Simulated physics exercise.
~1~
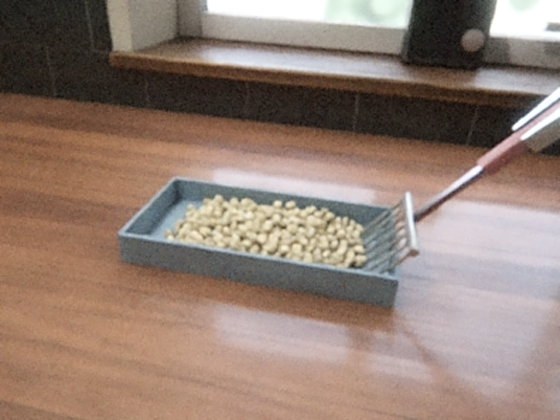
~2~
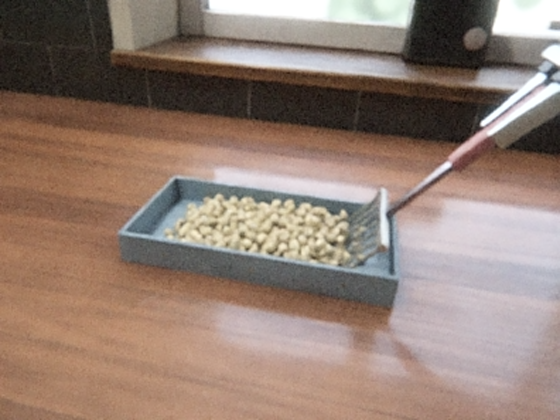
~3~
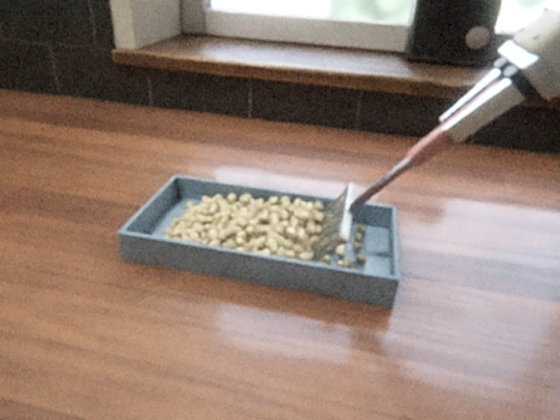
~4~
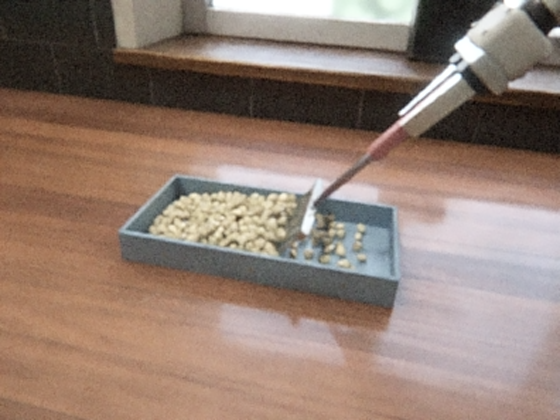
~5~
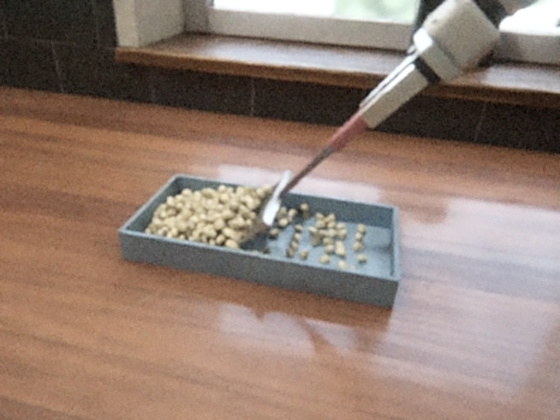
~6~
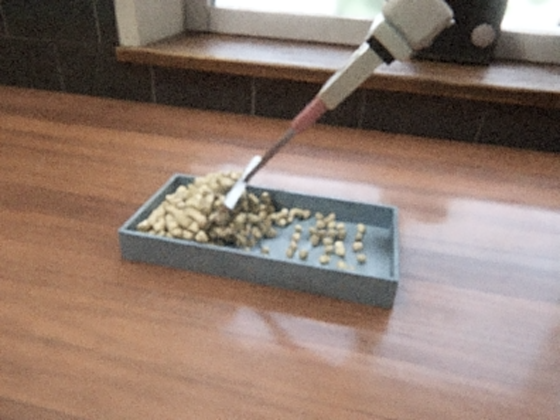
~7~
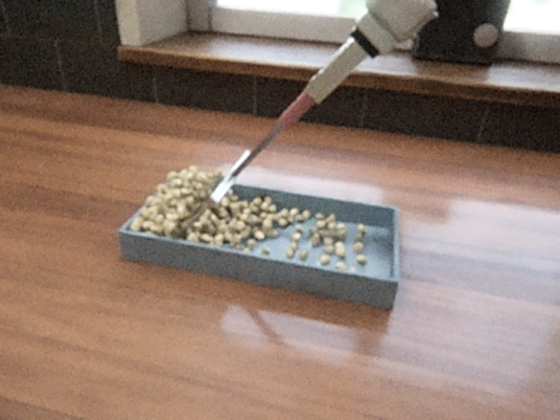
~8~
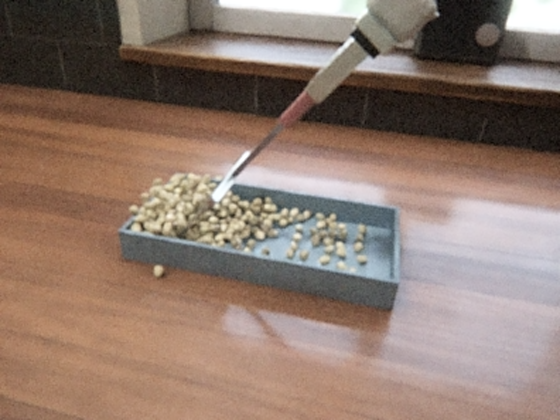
Robot arm raking pale dried beans leftward along a blue-grey tray, heaping them at the end, with a bean dropping onto the wooden surface.
